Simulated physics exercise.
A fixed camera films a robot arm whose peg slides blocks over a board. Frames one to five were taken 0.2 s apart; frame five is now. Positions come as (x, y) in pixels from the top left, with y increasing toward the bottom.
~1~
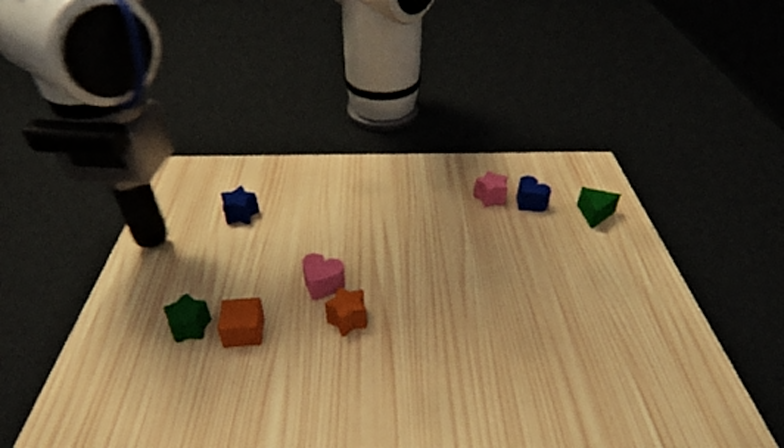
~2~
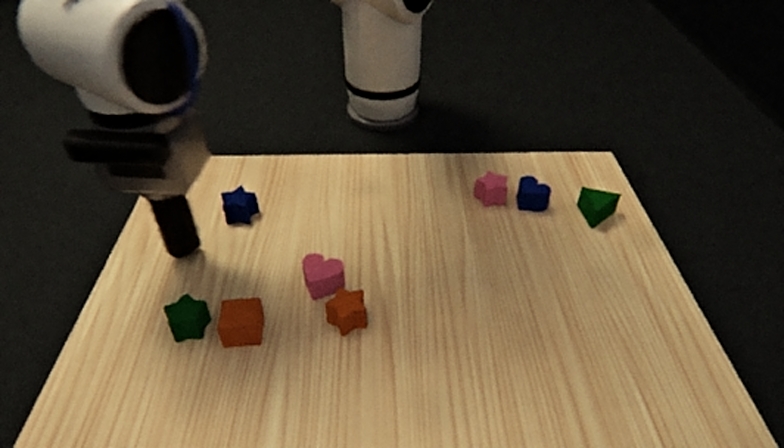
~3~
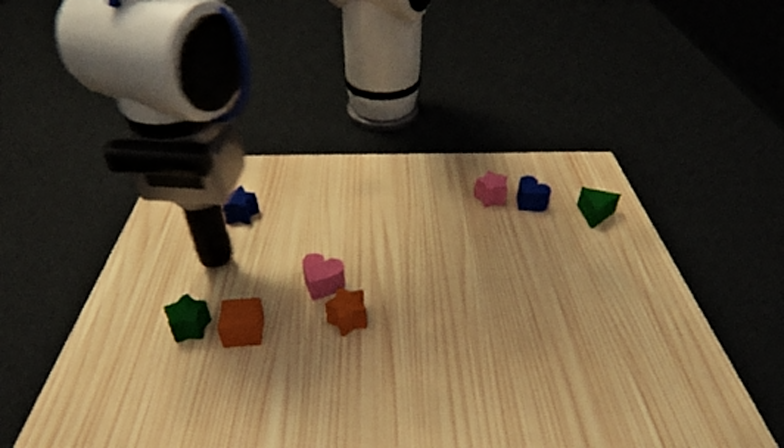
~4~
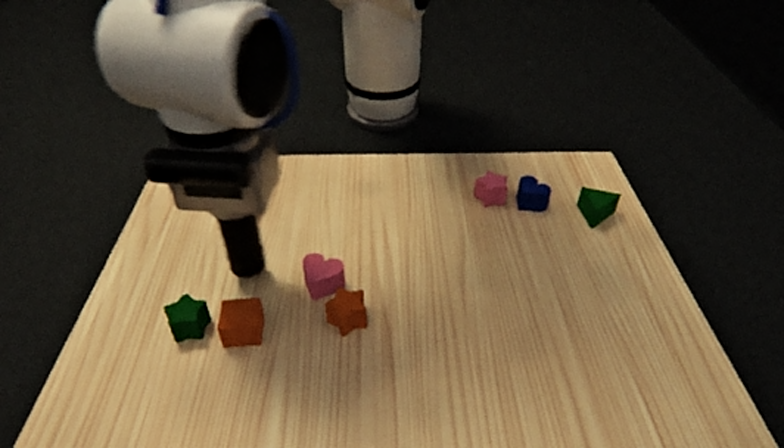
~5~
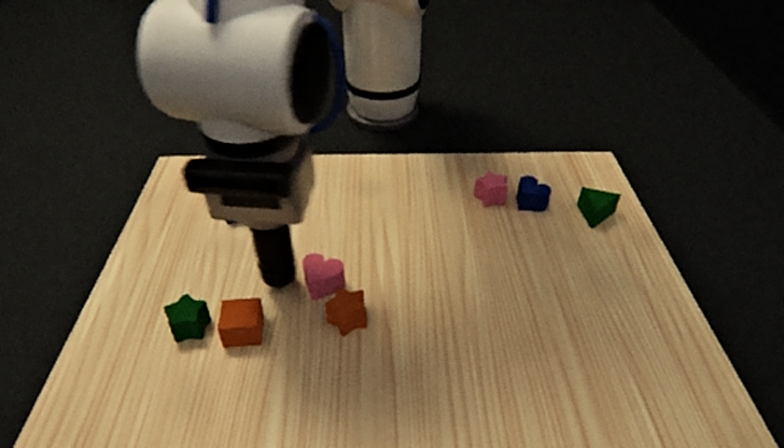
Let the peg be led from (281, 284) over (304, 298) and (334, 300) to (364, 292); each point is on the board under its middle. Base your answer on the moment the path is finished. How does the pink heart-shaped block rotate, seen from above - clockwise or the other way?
Anticlockwise.
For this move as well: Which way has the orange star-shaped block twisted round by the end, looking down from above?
It spins clockwise.
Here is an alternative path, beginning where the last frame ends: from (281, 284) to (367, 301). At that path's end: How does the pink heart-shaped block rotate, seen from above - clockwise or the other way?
Twists anticlockwise.
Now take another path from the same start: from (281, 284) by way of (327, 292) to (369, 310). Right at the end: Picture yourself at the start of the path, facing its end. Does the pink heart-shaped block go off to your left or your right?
Picture yourself facing from the start of the path to its end: The pink heart-shaped block moves off to your left.
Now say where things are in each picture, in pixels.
Lower end of the peg (151, 237), tops of blocks, orange four-sided block (239, 313), pink heart-shaped block (321, 266), orange star-shaped block (347, 301), in the first frame.
Peg (184, 247), blocks as before, in the second frame.
Peg (217, 257), blocks as before, in the third frame.
Peg (248, 266), blocks as before, in the fourth frame.
Peg (279, 275), orange four-sided block (239, 313), pink heart-shaped block (321, 266), orange star-shaped block (347, 301), in the fifth frame.
The first path, step by step. Halfway along, peg (318, 292); pink heart-shaped block (344, 264), turned 30° anticlockwise.
At the end, peg (363, 282); orange four-sided block not moved; pink heart-shaped block (370, 249), turned 65° anticlockwise; orange star-shaped block (358, 303), turned 45° clockwise.
